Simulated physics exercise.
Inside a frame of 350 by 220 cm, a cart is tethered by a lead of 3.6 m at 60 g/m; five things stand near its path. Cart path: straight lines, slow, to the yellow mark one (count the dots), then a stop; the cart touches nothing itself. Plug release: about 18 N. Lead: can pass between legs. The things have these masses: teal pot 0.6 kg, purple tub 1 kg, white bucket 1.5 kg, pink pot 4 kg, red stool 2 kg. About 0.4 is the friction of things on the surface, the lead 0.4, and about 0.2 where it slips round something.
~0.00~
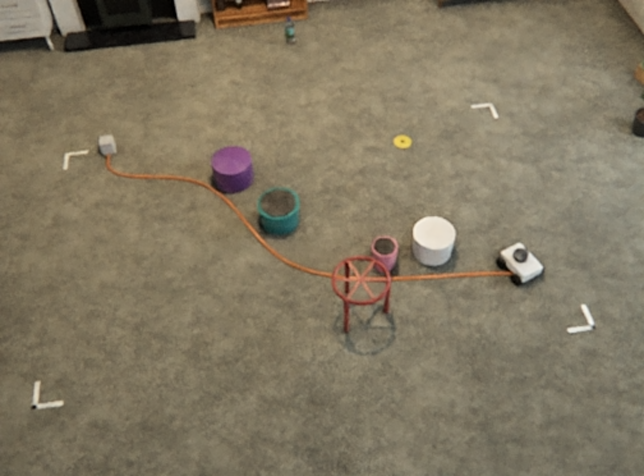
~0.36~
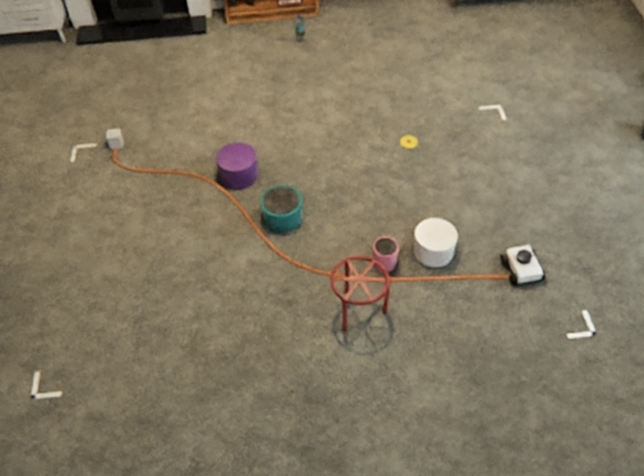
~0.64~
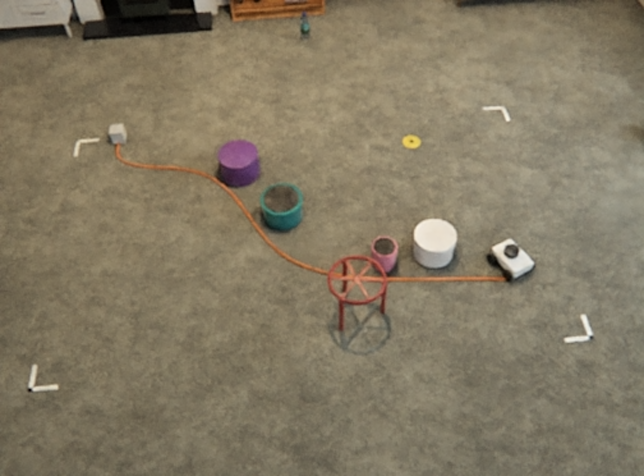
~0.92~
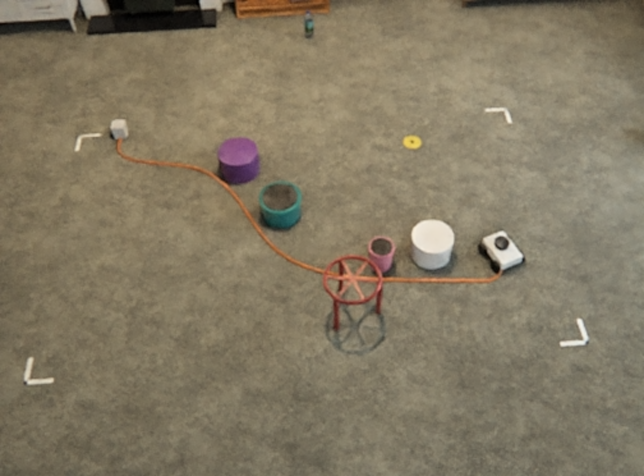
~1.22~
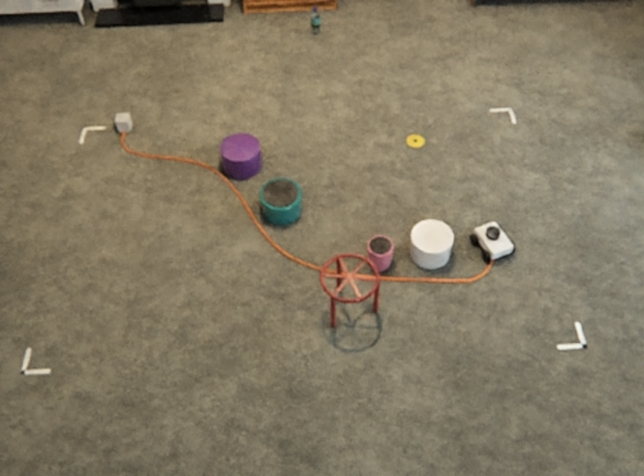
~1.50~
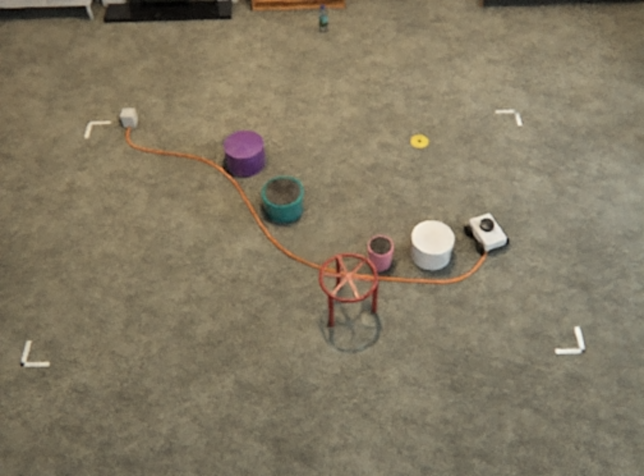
A small white cart trailing an orange cord turns and rolls up past a white bucket.
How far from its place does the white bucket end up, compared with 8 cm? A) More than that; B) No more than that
The answer is A.
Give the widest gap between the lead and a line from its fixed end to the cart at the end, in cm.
Some 120 cm.
At 2.3 s, cart at (469, 213), lead slack at the fixed end; nothing else has moved.
At 3.2 s, cart at (450, 188), 4 N at the fixed end; nothing else has moved.
At 4.0 s, cart at (432, 161), 6 N at the fixed end; white bucket 25 cm off its start at (406, 216).
At 4.8 s, cart at (420, 142), 5 N at the fixed end; white bucket 39 cm off its start, pink pot 9 cm off its start.
At 5.2 s, cart at (420, 142), 5 N at the fixed end; white bucket 39 cm off its start at (389, 207), pink pot 9 cm off its start at (378, 235).
